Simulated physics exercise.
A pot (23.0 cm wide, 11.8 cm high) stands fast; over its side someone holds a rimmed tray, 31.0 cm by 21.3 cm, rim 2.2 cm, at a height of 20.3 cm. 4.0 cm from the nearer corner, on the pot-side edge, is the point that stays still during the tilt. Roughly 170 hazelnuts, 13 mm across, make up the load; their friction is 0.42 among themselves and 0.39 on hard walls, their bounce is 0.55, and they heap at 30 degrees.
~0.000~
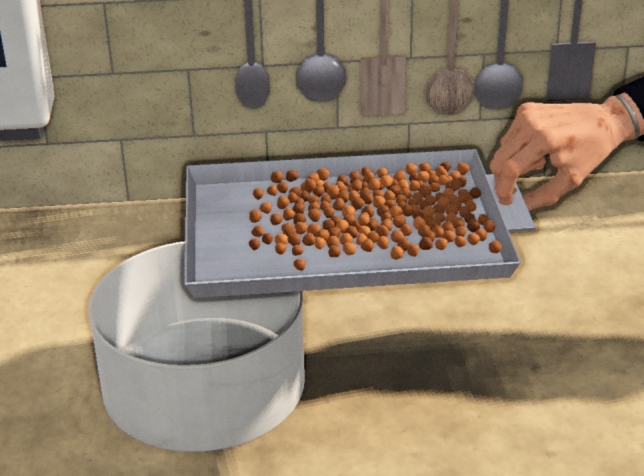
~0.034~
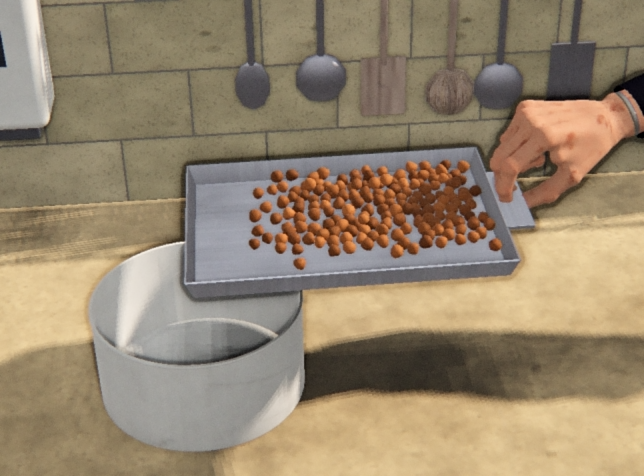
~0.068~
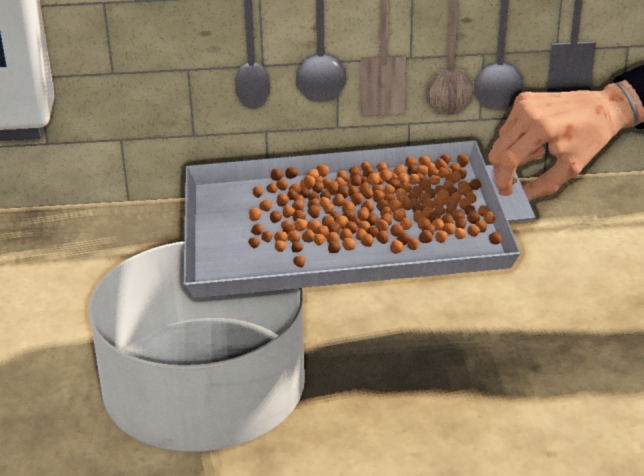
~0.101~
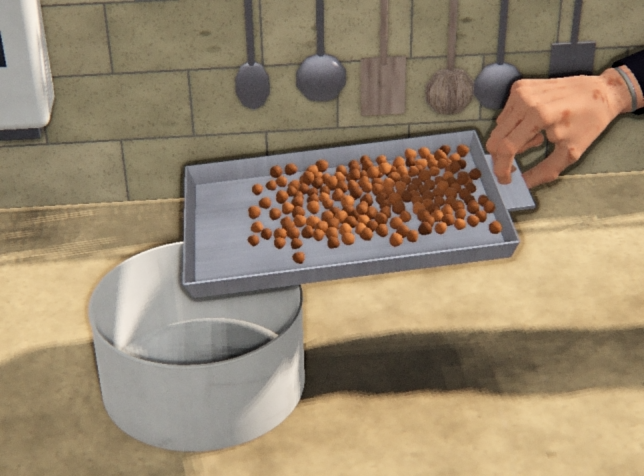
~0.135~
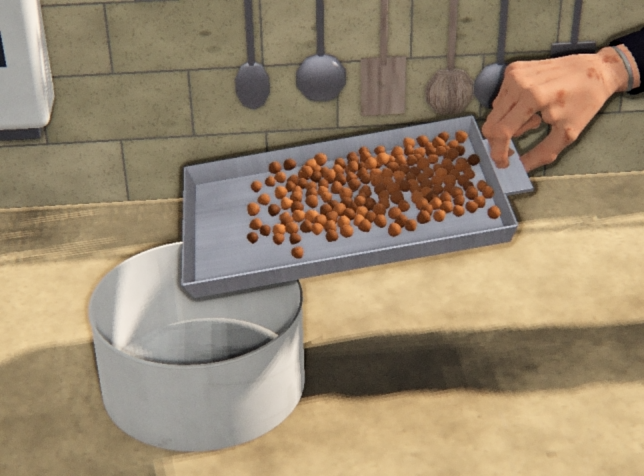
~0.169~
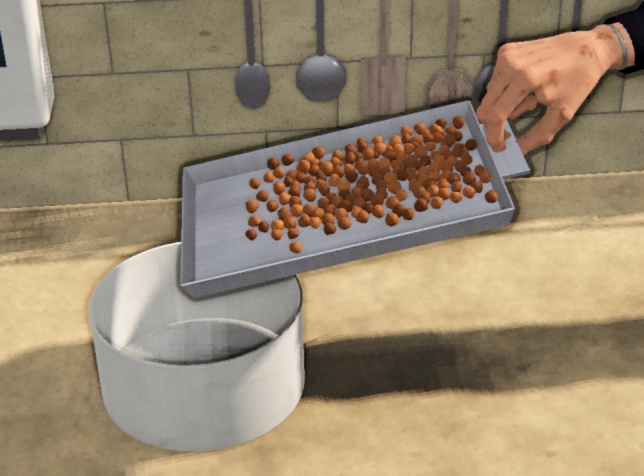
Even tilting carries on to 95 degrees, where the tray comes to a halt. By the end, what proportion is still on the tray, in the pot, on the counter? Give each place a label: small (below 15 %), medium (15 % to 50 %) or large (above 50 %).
Shares by place: Tray small, pot large, counter medium.
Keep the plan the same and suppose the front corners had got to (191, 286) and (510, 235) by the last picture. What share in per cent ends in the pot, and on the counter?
Per cent by place - pot 0, counter 100.
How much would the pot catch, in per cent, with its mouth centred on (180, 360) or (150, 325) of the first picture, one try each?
About 45 and 80 per cent.
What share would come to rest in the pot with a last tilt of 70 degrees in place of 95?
Roughly 45 %.
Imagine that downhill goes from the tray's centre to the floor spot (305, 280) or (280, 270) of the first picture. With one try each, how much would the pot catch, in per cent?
Roughly 5 % for the first direction, roughly 5 % for the second.
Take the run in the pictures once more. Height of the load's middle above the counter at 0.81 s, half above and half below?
Some 14 cm above the counter.
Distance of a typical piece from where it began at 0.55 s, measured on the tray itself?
Some 12 cm.
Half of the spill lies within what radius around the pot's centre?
Some 30 cm, give or take.
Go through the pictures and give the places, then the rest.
The first picture shows tray tilt 0 degrees, front corners at (193, 279) and (511, 259); middle of the pieces at (383, 211); pot at (196, 299).
The second picture shows tray tilt 1 degrees, front corners at (193, 279) and (511, 256); middle of the pieces at (383, 210).
The third picture shows tray tilt 2 degrees, front corners at (192, 279) and (511, 250); middle of the pieces at (383, 206).
The fourth picture shows tray tilt 4 degrees, front corners at (191, 279) and (511, 238), lowest corner left back; middle of the pieces at (382, 199).
The fifth picture shows tray tilt 8 degrees, front corners at (190, 279) and (508, 223), lowest corner left back; middle of the pieces at (380, 189).
The sixth picture shows tray tilt 11 degrees, front corners at (188, 279) and (505, 206), lowest corner left back; middle of the pieces at (378, 180); pot at (196, 299). Its pace works out near 105 degrees a second.
After 0.55 s, tilt 51 degrees; the tray holds 100 %, the pot 0 %.
After 0.81 s, tilt 79 degrees; the tray holds 40 %, the pot 30 %.
After 1.18 s, tilt 95 degrees; the tray holds 0 %, the pot 70 %.
By 2.2 s all is still; tray 0 %, pot 70 %, counter 30 %.
